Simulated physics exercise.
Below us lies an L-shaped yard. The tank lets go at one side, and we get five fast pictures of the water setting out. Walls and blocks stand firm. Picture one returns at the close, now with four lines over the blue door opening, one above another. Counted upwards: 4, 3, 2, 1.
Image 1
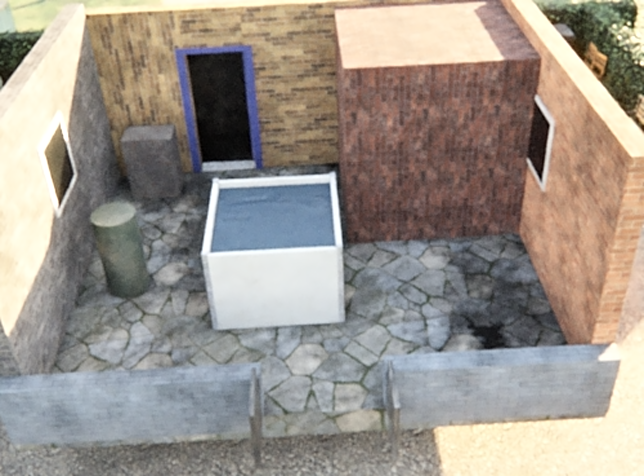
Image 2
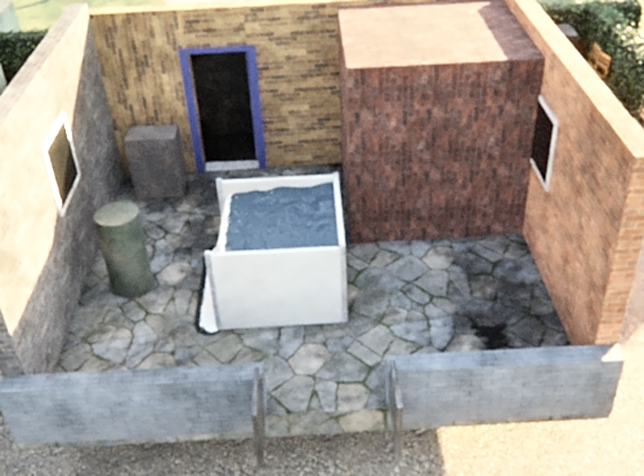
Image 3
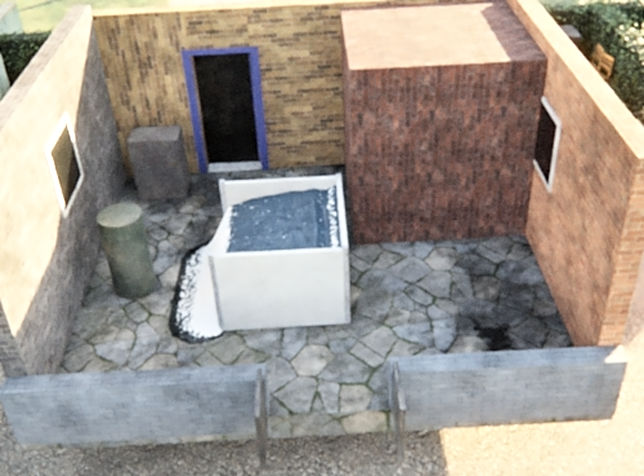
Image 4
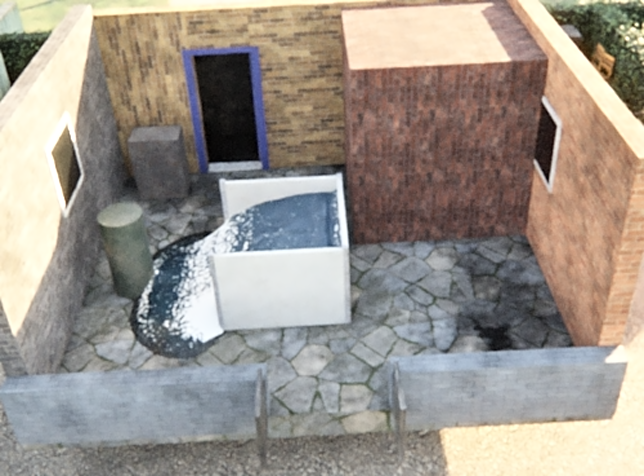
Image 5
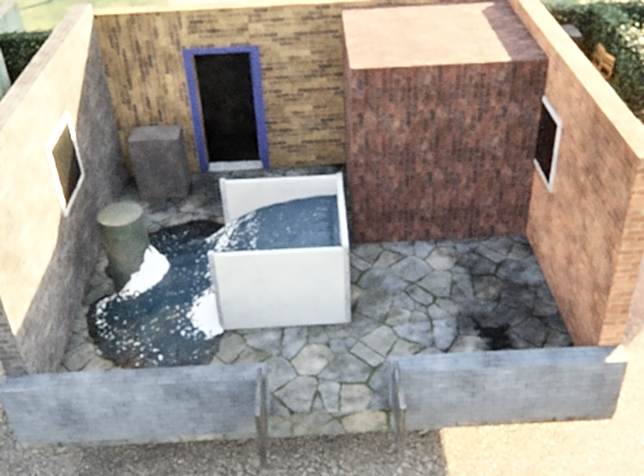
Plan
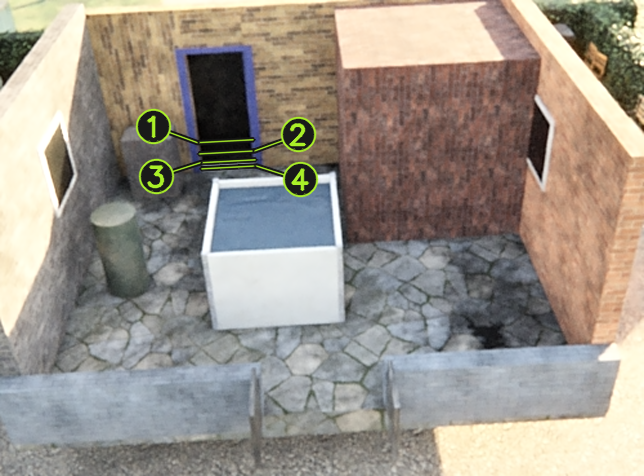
Water pours from the left side of a white tank and spreads across stone paving.
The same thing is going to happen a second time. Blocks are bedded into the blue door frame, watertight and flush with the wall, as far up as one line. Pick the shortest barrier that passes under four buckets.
The limit is 3.
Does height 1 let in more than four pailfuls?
No.
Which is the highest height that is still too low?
The answer is 4.
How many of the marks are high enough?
Three.
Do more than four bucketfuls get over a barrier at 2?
No, that is safe.
On the marked copy, 1 at (225, 141); 2 at (226, 152); 3 at (228, 161); 4 at (228, 167); from the bottom up 4, 3, 2, 1.
With 1, nothing gets over.
With 2, nothing gets over.
With 3, a splash gets over, under a bucket.
With 4, some 15 bucketfuls get in.
